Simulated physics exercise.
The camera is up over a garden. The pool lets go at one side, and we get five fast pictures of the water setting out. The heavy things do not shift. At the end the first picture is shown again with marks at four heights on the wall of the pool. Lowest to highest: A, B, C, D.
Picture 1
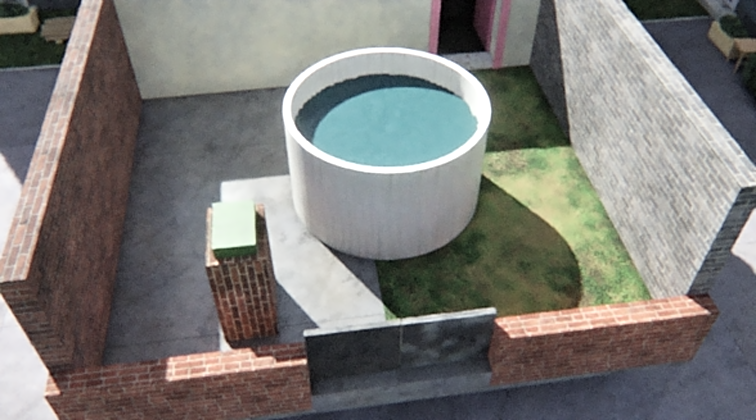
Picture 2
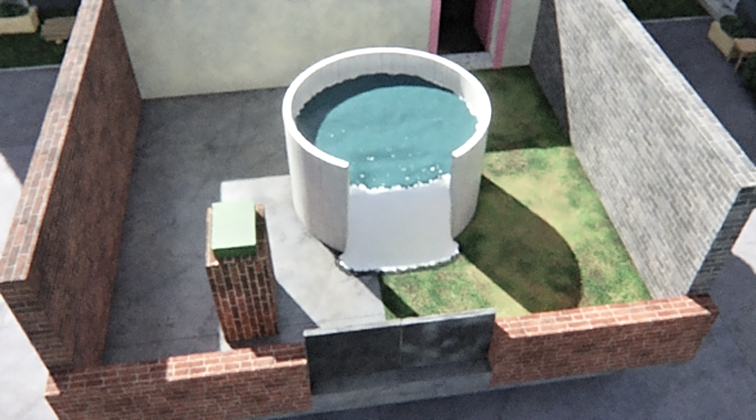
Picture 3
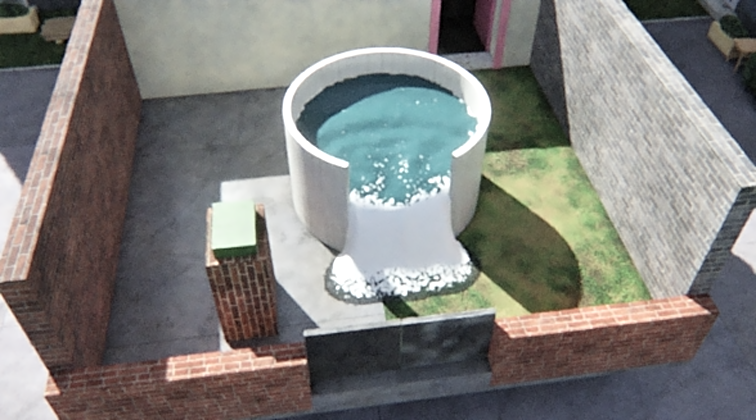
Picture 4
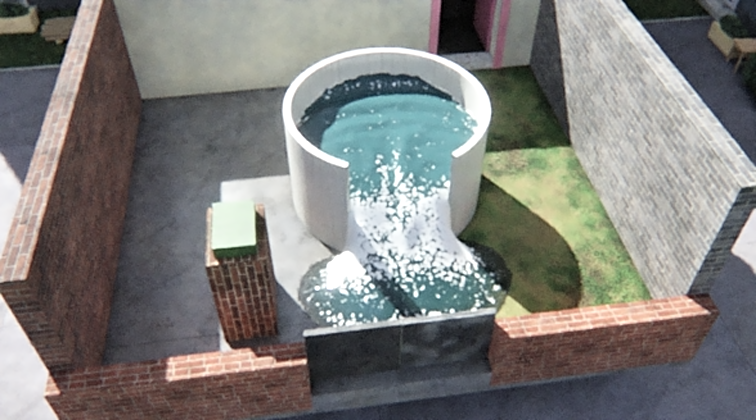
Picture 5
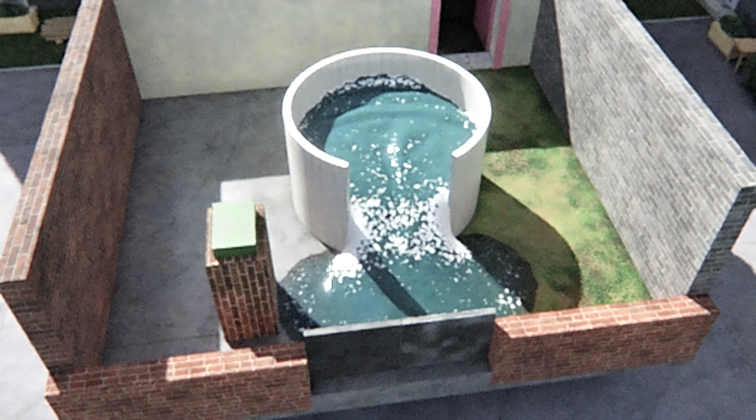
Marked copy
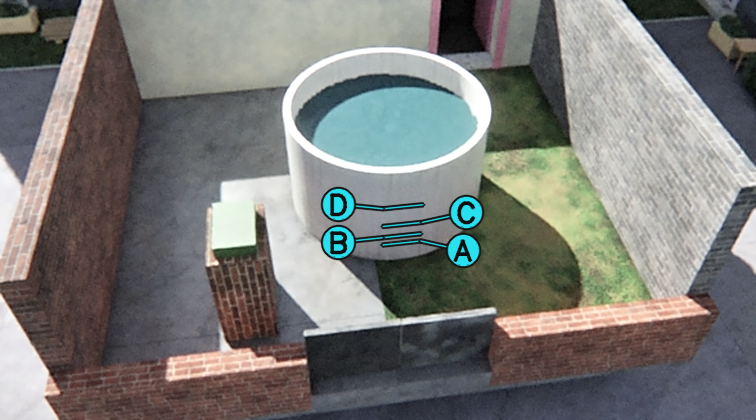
Water poured out through a gap that opened in the front of a round white pool, foaming down onto the walled garden's paving and grass, then spread toward the brick pillar and the shut gate.
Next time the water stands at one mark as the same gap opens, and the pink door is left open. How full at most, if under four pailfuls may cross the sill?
Use level D.
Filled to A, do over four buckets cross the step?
No, not at all.
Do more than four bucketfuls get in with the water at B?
No, not at all.
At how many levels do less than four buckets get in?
All of the four.
On the marked copy, A at (401, 243); B at (401, 235); C at (402, 224); D at (403, 206); from the bottom up A, B, C, D.
For level A, nothing gets over.
For level B, nothing gets over.
For level C, nothing gets over.
For level D, a splash gets over, under a bucket.
